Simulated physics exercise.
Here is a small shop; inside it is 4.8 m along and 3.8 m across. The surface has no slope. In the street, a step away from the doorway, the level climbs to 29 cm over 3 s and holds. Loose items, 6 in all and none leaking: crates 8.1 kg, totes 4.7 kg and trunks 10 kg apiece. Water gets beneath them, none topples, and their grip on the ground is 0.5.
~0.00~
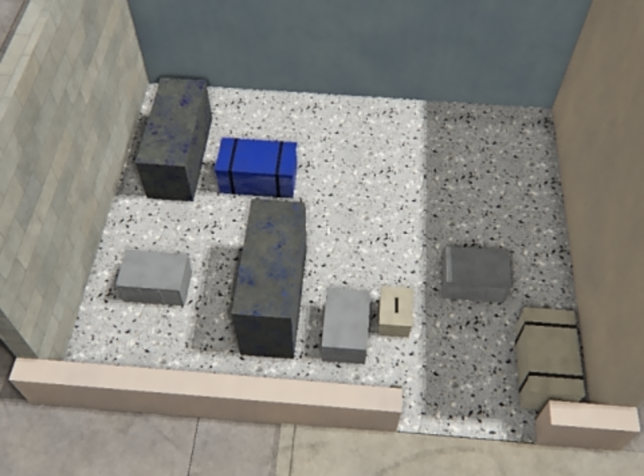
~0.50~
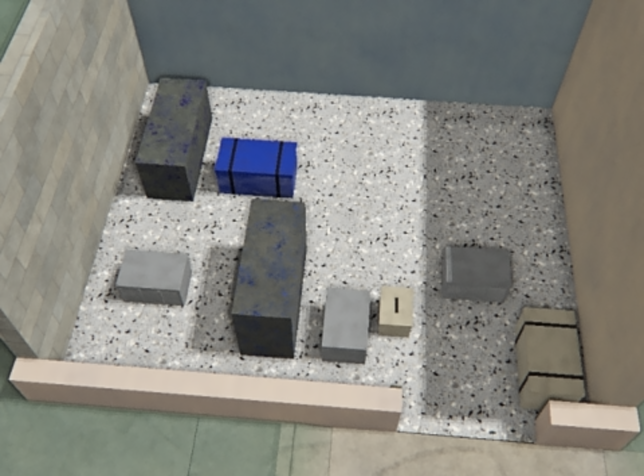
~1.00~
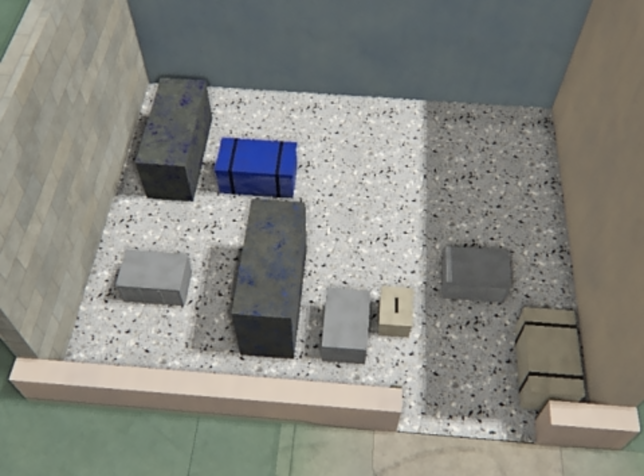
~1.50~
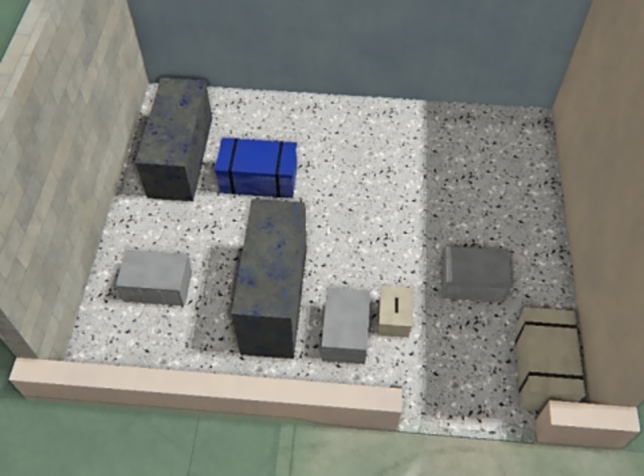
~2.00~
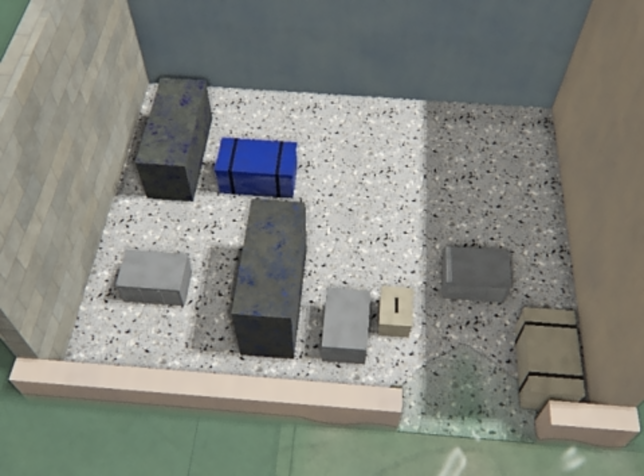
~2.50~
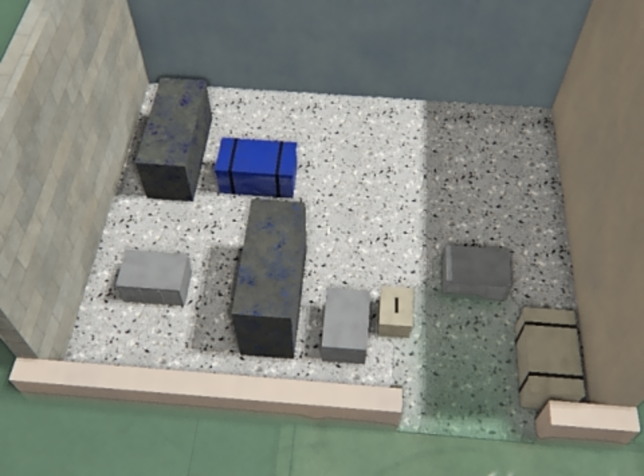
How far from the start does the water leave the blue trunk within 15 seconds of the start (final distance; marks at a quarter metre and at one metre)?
Blue trunk ends far away.
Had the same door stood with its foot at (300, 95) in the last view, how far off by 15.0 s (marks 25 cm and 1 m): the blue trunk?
Then the blue trunk ends far away.
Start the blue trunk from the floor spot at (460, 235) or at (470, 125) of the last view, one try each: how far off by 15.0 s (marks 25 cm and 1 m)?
In turn: It gets carried off; it ends far away.
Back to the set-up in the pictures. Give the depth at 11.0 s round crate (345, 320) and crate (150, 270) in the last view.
Roughly 5 and 19 cm.
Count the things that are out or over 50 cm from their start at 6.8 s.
2 of them.
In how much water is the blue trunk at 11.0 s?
Roughly 14 cm.
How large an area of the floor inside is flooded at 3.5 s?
Some 6.0 m2.
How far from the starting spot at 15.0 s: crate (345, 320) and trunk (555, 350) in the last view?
In that order: 60 cm, 250 cm.
After 3.5 s the blue trunk is near (256, 156), 0.0 m from its start, aground; 0 afloat.
After 6.8 s the blue trunk is near (227, 127), 0.5 m from its start, afloat; 4 afloat.
After 11.0 s the blue trunk is near (209, 327), 2.0 m from its start, afloat; 6 afloat.
After 15.0 s the blue trunk is near (208, 325), 2.0 m from its start, afloat; 6 afloat.
